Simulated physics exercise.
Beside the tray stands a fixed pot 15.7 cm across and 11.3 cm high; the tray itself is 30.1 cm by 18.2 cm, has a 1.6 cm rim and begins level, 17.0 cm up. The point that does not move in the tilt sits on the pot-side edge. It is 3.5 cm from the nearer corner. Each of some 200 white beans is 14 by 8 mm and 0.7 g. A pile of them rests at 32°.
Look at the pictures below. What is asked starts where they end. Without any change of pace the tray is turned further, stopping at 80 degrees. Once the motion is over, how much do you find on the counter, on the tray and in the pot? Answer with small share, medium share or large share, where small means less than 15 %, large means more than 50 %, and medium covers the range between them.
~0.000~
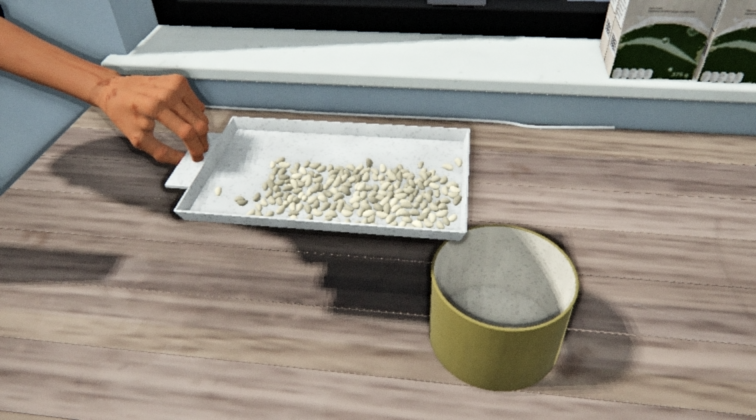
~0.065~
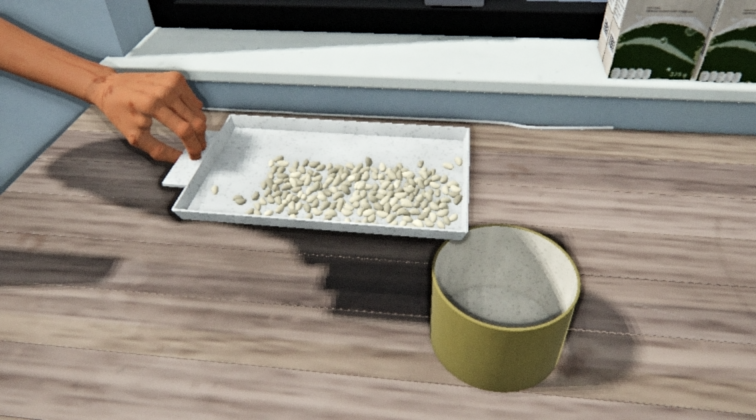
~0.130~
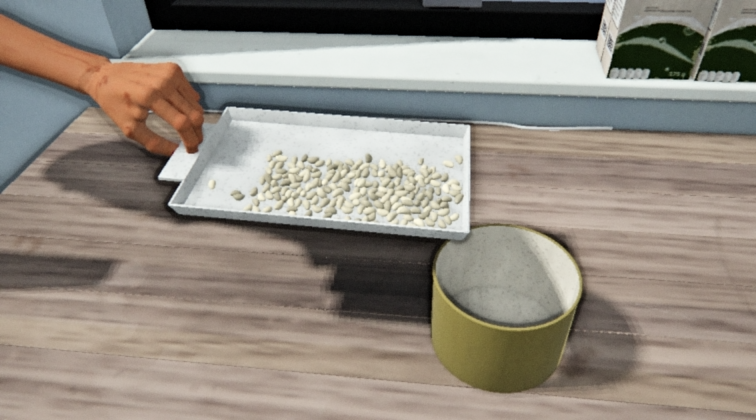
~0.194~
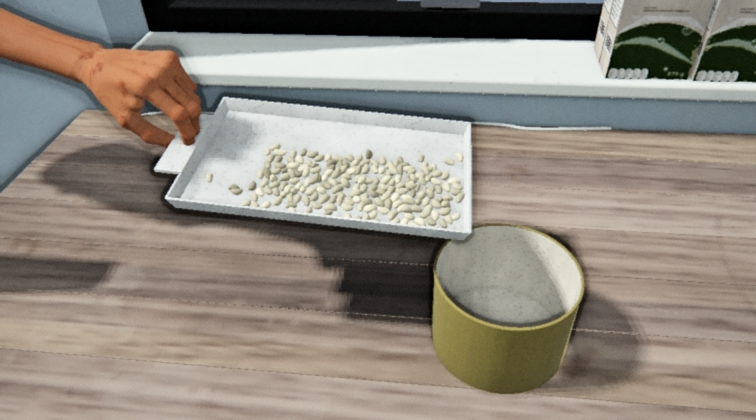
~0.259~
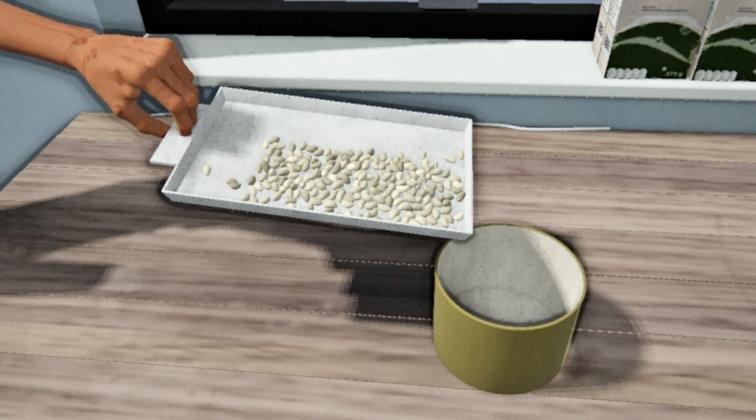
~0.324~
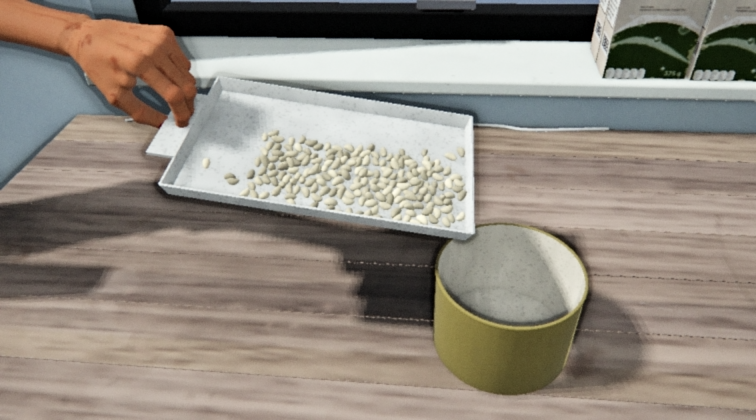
Counter - small share; tray - small share; pot - large share.
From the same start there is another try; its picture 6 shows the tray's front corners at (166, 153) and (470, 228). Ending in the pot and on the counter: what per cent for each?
In the pot: 90 per cent; on the counter: 5 per cent.
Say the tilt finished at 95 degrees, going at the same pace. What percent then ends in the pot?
The pot would get around 95 per cent.
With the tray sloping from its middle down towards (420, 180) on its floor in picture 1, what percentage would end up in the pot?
Near 50 percent, give or take.
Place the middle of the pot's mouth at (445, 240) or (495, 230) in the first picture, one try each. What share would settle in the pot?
I'd say some 40 per cent for the first and some 20 per cent for the second.
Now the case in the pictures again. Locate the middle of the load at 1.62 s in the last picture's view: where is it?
(467, 231), roughly.
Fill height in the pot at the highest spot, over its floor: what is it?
Some 2.0 cm up.
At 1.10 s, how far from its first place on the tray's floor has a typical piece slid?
Displacement on the tray: Roughly 2 cm.
After 1.10 s, tilt 43 degrees; the tray holds 100 %, the pot 0 %.
After 1.62 s, tilt 64 degrees; the tray holds 60 %, the pot 30 %.
After 2.21 s, tilt 80 degrees; the tray holds 10 %, the pot 85 %.
In the end, at 3.1 s, counter 5 %, tray 0 %, pot 95 %.
